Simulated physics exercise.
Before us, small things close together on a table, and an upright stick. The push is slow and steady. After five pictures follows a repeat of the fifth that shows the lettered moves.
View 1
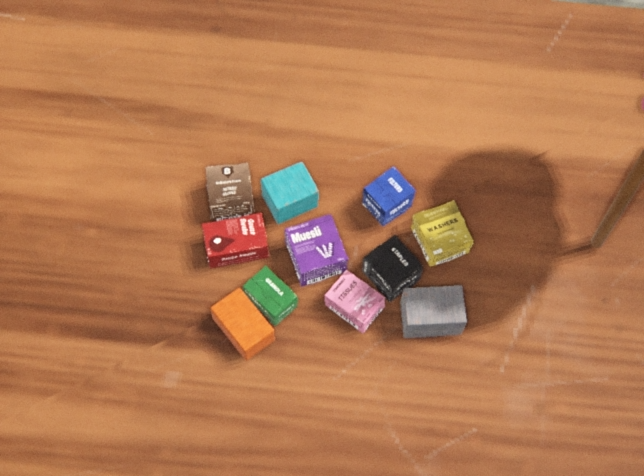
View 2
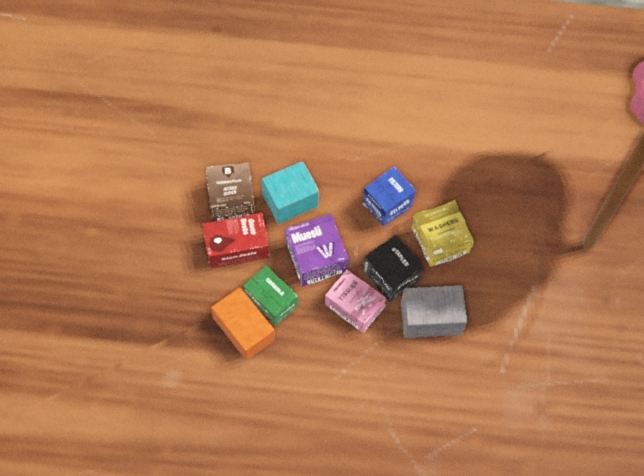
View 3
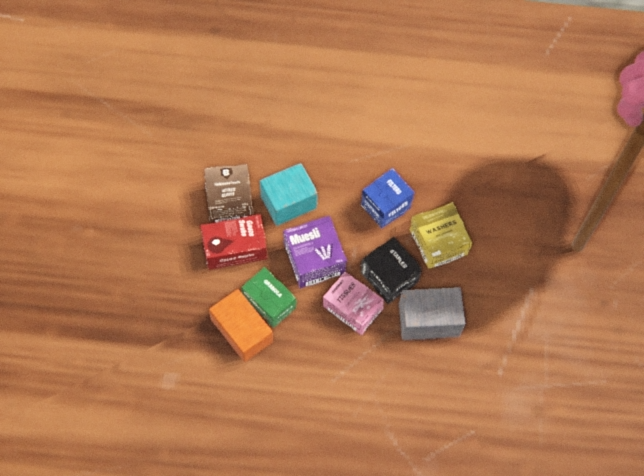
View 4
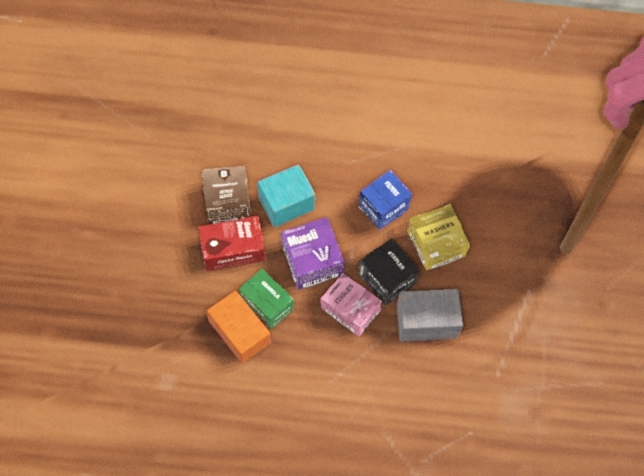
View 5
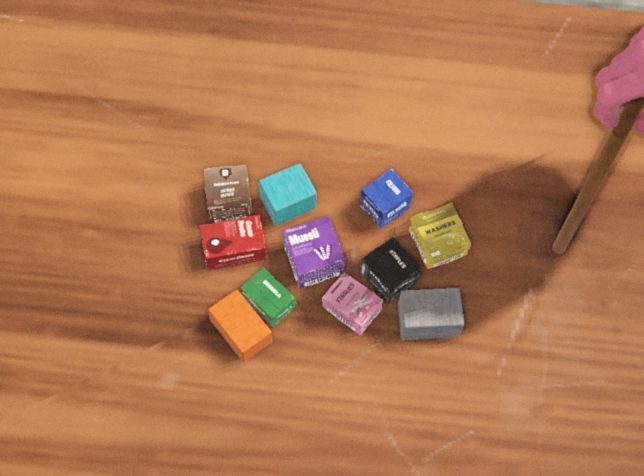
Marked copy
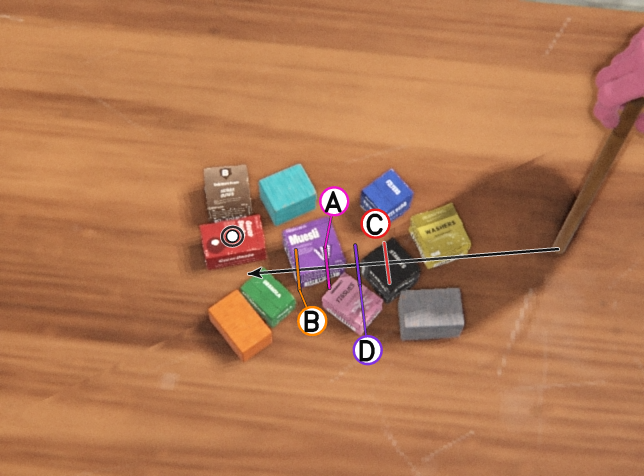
To begin with, small coloured boxes and blocks sit close together on a wooden table, with an upright stick at the right edge. The stick shifts slowly and slightly to the left as something pink comes into view above it, while the boxes and blocks stay practically still.
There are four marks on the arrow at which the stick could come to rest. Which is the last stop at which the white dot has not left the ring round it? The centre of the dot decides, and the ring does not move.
Up to mark A.
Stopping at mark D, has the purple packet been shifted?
No.
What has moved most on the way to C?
The yellow box has gone farthest.
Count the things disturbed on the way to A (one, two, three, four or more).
In all, four or more.
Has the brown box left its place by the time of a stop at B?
No.
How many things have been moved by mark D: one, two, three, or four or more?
In all, four or more.
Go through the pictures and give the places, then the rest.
Grey block (433, 312); red box (236, 241); purple packet (316, 251), in the first frame.
Purple packet (316, 251); blue box (389, 197), in the second frame.
Turquoise block (289, 195); yellow box (440, 235), in the third frame.
Green box (267, 299); orange block (239, 327), in the fourth frame.
Black box (390, 271); brown box (228, 194); pink box (353, 303), in the fifth frame.
On the marked copy, A at (327, 267); B at (298, 270); C at (387, 262); D at (357, 265); the arrow from (558, 249) to (249, 274); the white dot at (232, 236).
Taking A. A third of the way, foot of the stick (475, 256).
Two thirds of the way, foot of the stick (391, 264); yellow box (397, 226); black box (376, 276).
When it is over, foot of the stick (327, 268); yellow box (397, 225); black box (362, 291); the dot is still in its ring.
As for the rest, B shifts the dotted thing to (211, 236); C keeps the dot in but is short; D keeps the dot in but is short.
